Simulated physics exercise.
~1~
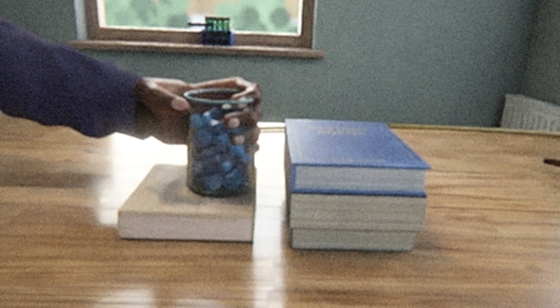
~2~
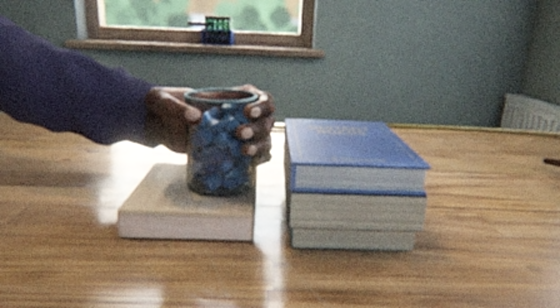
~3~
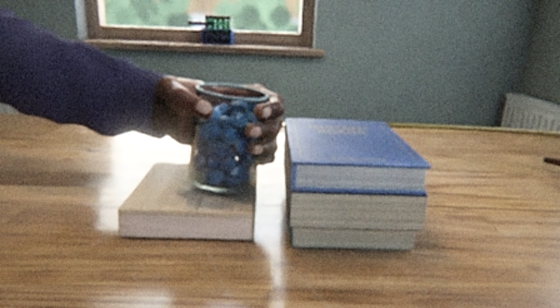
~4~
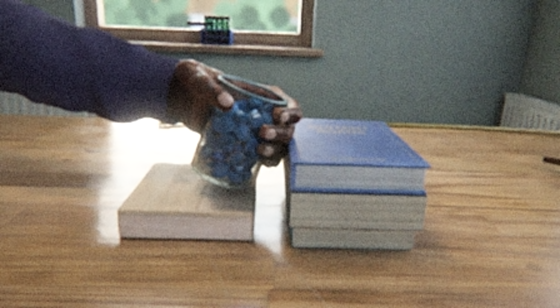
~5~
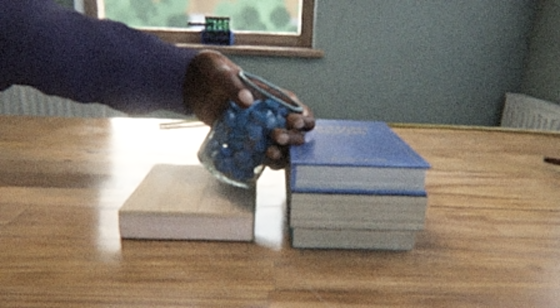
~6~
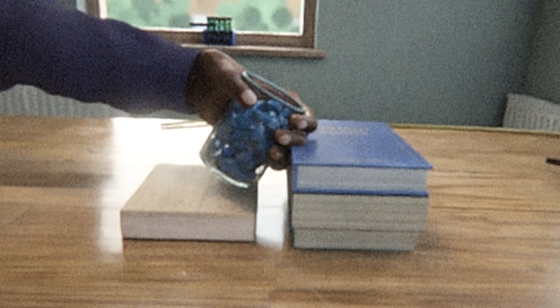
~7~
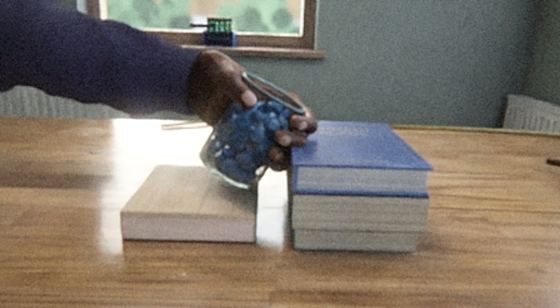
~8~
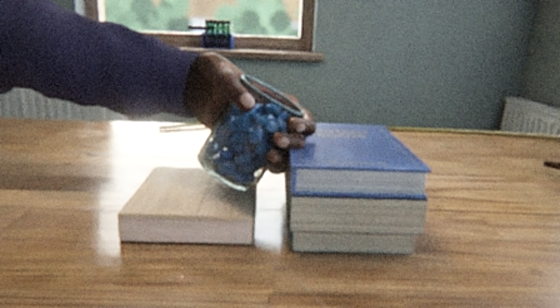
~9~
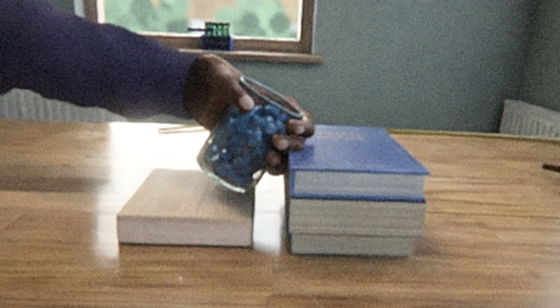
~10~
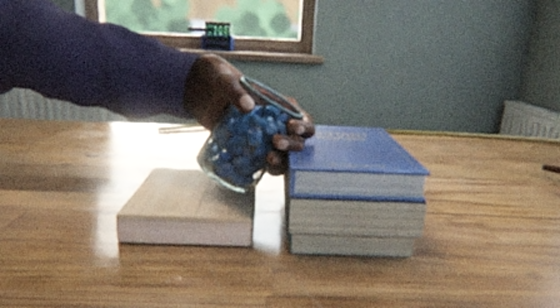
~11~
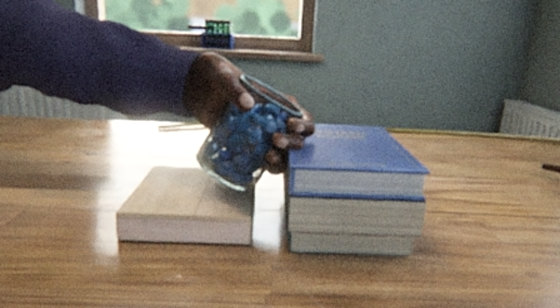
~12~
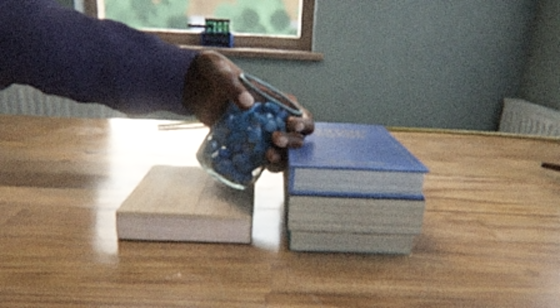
On a wooden table, a hand tilts a glass of blue pieces against stacked books, spilling none.
